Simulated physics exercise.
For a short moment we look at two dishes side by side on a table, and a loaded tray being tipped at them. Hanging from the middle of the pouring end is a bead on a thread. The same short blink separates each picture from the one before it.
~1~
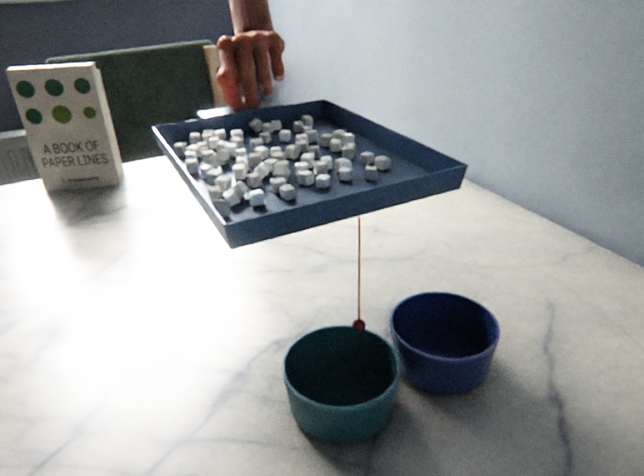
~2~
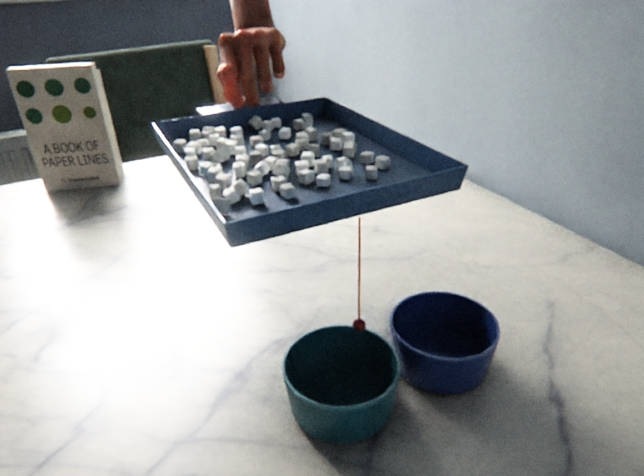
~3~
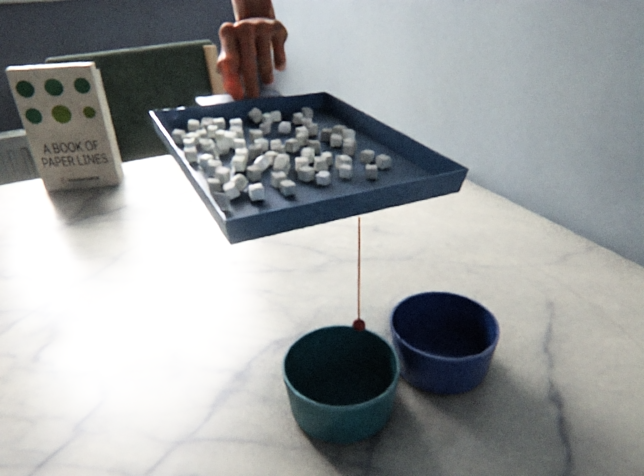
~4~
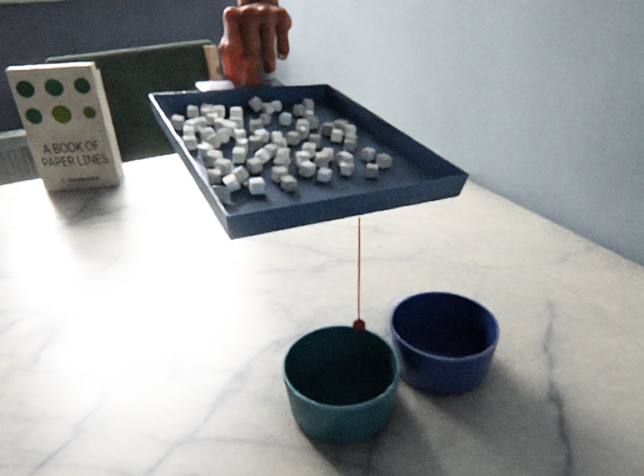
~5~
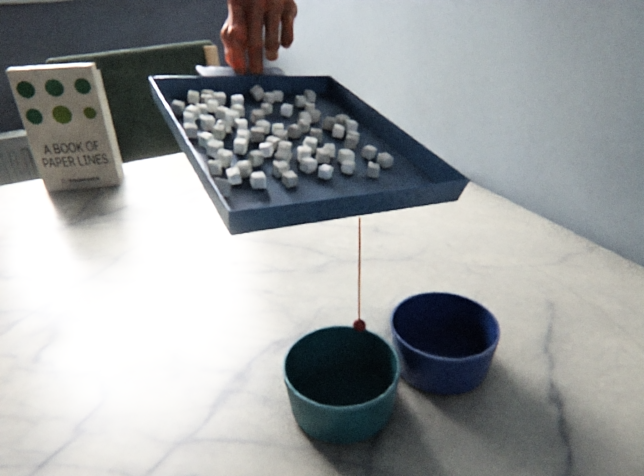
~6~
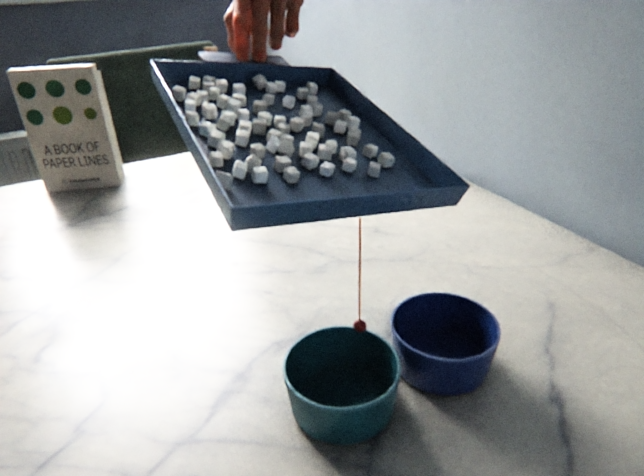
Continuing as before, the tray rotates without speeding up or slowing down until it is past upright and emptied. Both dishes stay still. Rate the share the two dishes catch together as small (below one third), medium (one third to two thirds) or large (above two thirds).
Medium.
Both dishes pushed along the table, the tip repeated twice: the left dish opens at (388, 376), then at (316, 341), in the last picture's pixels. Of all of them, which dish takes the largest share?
So at the first spot it's the one placed on the right, and at the second spot it's the one placed on the right.
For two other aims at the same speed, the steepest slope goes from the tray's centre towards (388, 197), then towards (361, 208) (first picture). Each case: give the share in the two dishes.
Lab note: Case 1 near 50 %, case 2 near 30 %.
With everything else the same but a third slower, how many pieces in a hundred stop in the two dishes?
It would be around 60 percent.
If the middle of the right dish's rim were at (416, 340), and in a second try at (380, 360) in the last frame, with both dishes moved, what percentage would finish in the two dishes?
It would be near 40 per cent first and near 10 per cent second.
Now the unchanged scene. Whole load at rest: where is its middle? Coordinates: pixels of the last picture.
Near (451, 347), more or less.
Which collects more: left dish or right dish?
Reply: The right-hand one.
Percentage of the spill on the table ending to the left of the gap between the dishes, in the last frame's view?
Roughly 10 percent.
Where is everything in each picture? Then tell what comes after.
Corners of the pouring end (228, 222) and (462, 164), level; middle of the load (262, 153), sugar cubes; left dish (371, 420); right dish (478, 372); bead on its thread (359, 325), in the first picture.
Corners of the pouring end (228, 220) and (463, 165), level; middle of the load (262, 151), in the second picture.
Corners of the pouring end (229, 217) and (463, 168), tipped barely, lowest at the right corner; middle of the load (261, 145), in the third picture.
Corners of the pouring end (230, 213) and (464, 173), tipped a little, lowest at the right corner; middle of the load (262, 137), in the fourth picture.
Corners of the pouring end (233, 208) and (465, 178), tipped a little, lowest at the right corner; middle of the load (263, 128), in the fifth picture.
Corners of the pouring end (235, 205) and (465, 184), tipped clearly, lowest at the right corner; middle of the load (265, 119), about a tenth on the move; left dish (372, 420); right dish (479, 372), in the sixth picture.
Just after the last frame, tray tipped steeply; almost all on the tray; just a few in the right dish.
A moment on, tray tipped right over; almost all on the tray; just a few in the right dish.
Further on, tray tipped past a quarter turn; roughly half in the right dish; roughly half outside both.
When it is over, tray tipped past a quarter turn; not one in the left dish; roughly half in the right dish; roughly half outside both.
